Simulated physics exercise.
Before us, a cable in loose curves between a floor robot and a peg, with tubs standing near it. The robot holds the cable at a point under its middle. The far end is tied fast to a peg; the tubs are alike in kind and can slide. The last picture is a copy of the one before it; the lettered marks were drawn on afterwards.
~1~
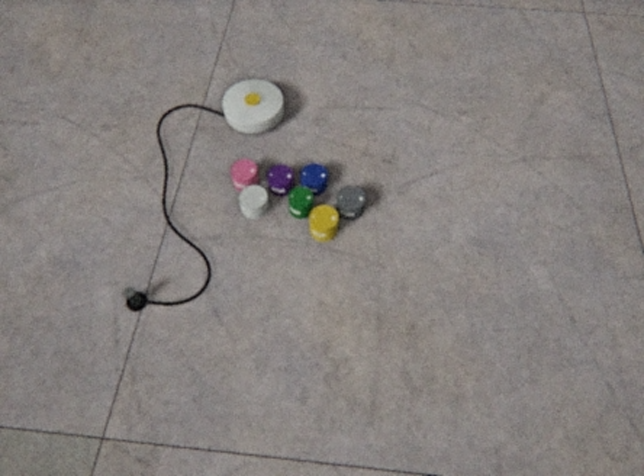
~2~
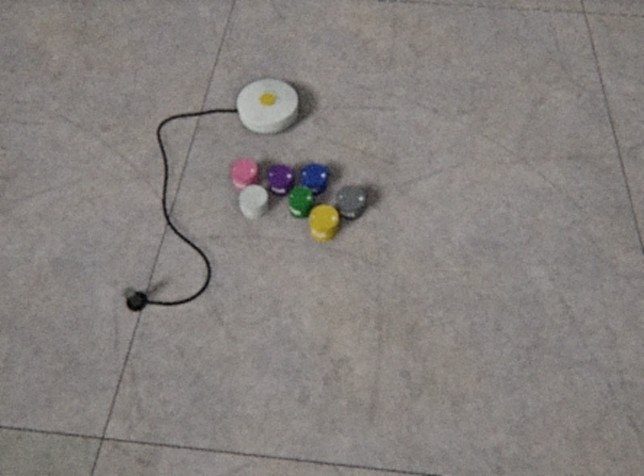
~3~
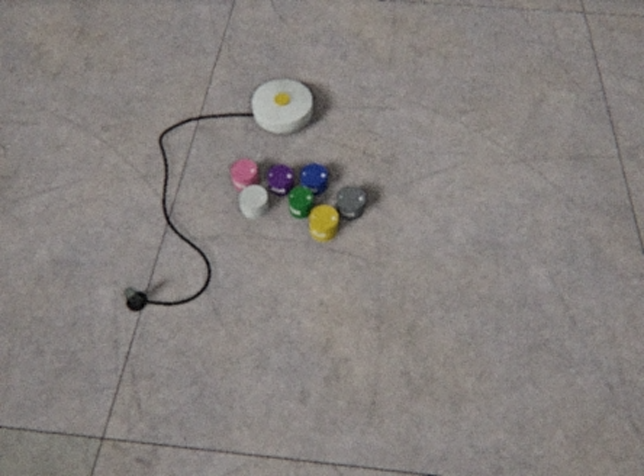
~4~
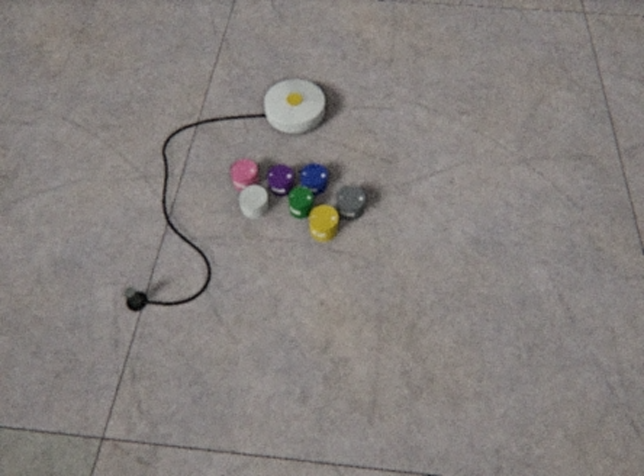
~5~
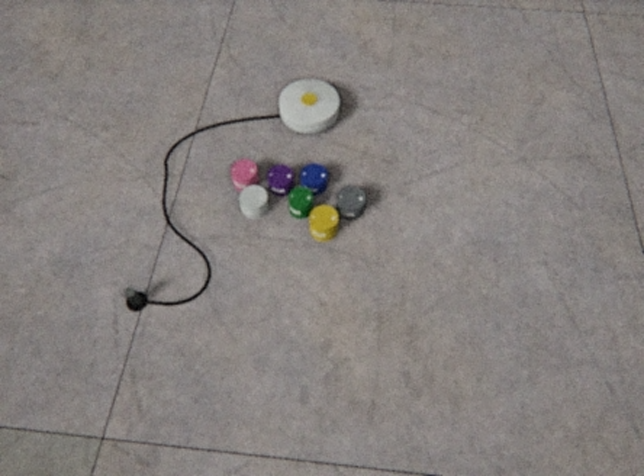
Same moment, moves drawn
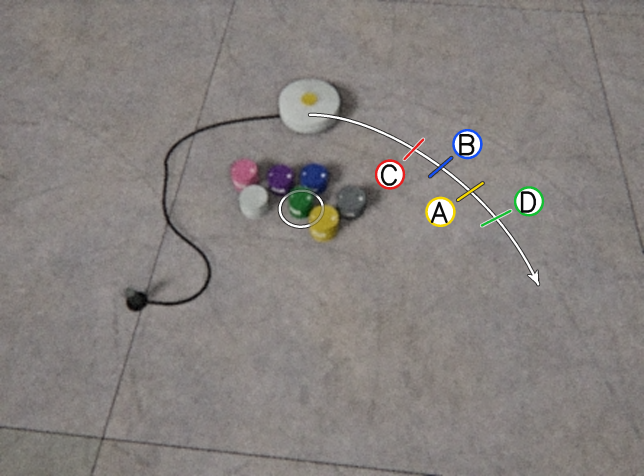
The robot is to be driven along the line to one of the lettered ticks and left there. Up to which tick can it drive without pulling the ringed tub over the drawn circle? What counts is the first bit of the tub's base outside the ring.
Up to mark D.
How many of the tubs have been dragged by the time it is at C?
The count is none.
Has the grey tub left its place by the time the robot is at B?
No.
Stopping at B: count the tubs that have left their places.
The count is none.
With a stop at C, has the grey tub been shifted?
By then, no.
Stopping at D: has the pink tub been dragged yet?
Yes.
On the marked copy, A at (471, 191); B at (441, 167); C at (414, 149); D at (496, 218); the ring at (301, 208); the route from (310, 115) via (443, 169) to (538, 284).
With D. Early on, robot (383, 125); green tub (301, 203).
Further on, robot (449, 165); green tub (301, 203).
At the end, robot (500, 212); purple tub (286, 184); green tub (301, 203); white tub (257, 215); pink tub (261, 192); the green tub is still in its ring.
As for the rest, A is safe but short; B is safe but short; C is safe but short.
